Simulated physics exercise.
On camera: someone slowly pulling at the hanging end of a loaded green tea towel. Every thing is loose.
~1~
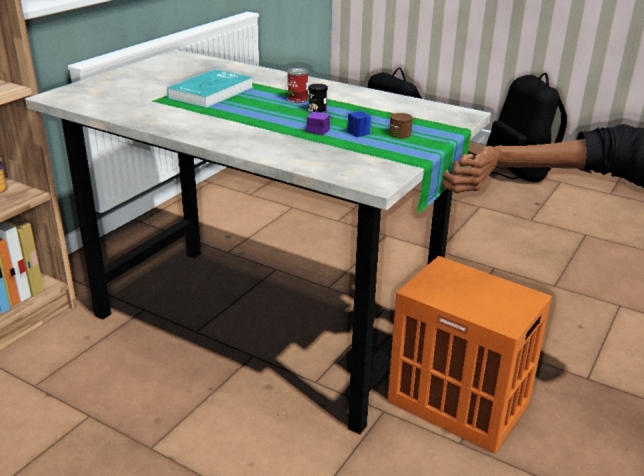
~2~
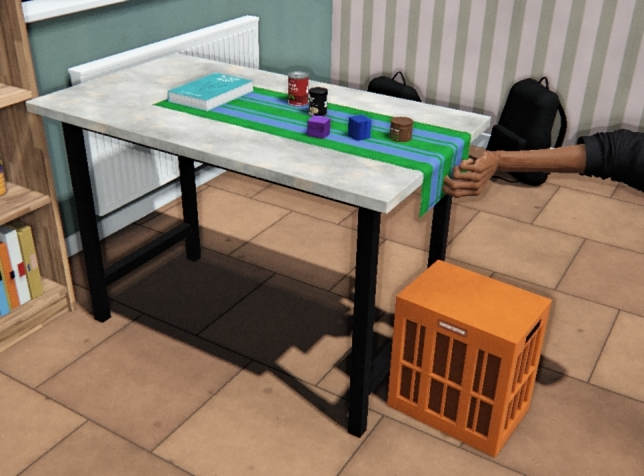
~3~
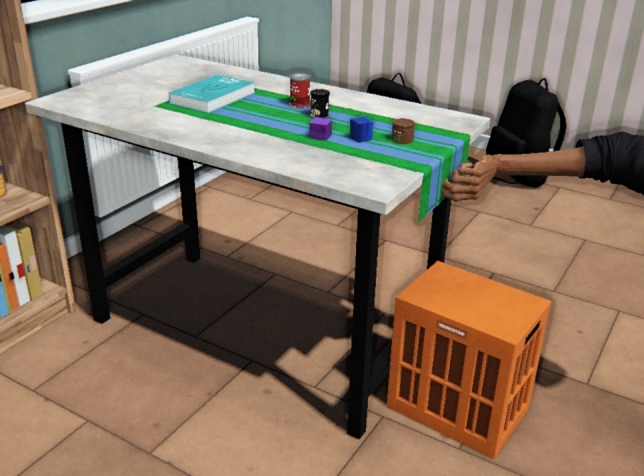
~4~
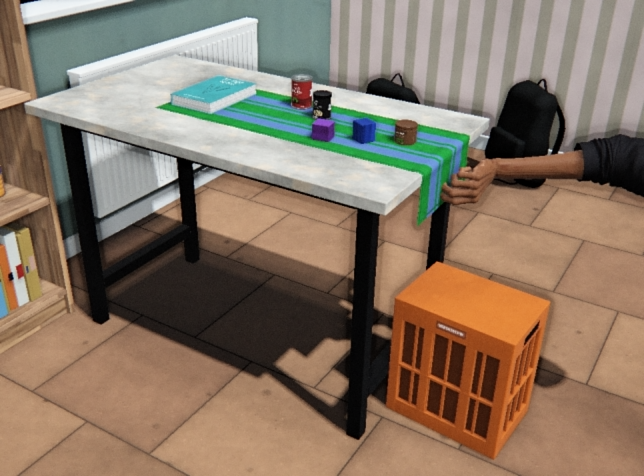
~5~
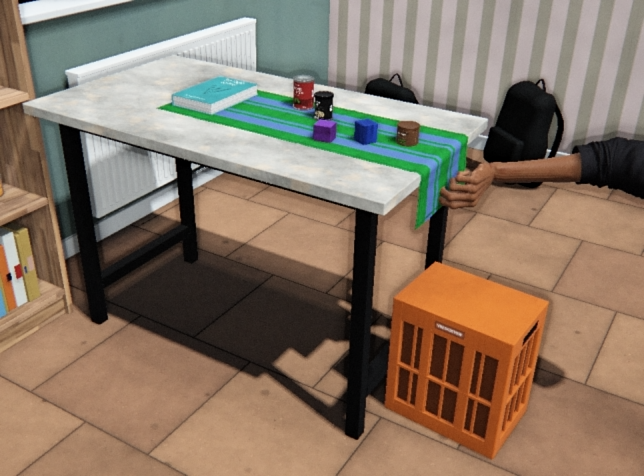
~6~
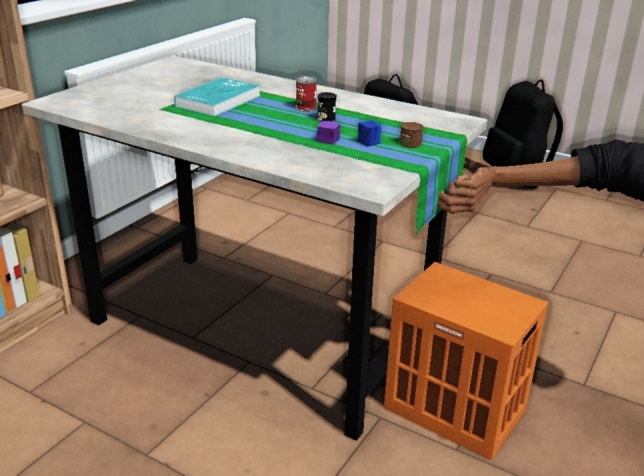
A hand slowly pulling the hanging end of a green and blue striped cloth, the small objects on it shifting slightly along the table.
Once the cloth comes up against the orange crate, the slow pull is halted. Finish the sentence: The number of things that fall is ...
The number of things that fall is two.
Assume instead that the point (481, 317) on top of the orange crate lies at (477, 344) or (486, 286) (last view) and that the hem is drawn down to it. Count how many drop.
Counts: 3 / 1.
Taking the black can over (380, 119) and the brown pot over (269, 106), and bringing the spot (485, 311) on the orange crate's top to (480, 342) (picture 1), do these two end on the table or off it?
Here's what happens: The black can leaves its perch, the brown pot remains aboard.
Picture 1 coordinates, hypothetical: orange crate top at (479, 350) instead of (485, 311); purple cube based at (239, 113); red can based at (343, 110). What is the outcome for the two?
As for the purple cube, it stays in place; as for the red can, it leaves the top.
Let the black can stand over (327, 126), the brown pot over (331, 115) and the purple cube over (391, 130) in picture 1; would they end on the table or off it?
Here's how it goes: The black can makes it through, the brown pot makes it through, and the purple cube ends up down.
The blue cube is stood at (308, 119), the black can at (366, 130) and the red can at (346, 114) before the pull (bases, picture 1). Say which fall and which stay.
Blue cube: Still up. Black can: Gone off. Red can: Still up.
Soon after, hem near (436, 261); brown pot gone.
After that, hem on the crate; brown pot and blue cube gone.
In the end, hem on the crate; brown pot and blue cube gone. The table loses two.
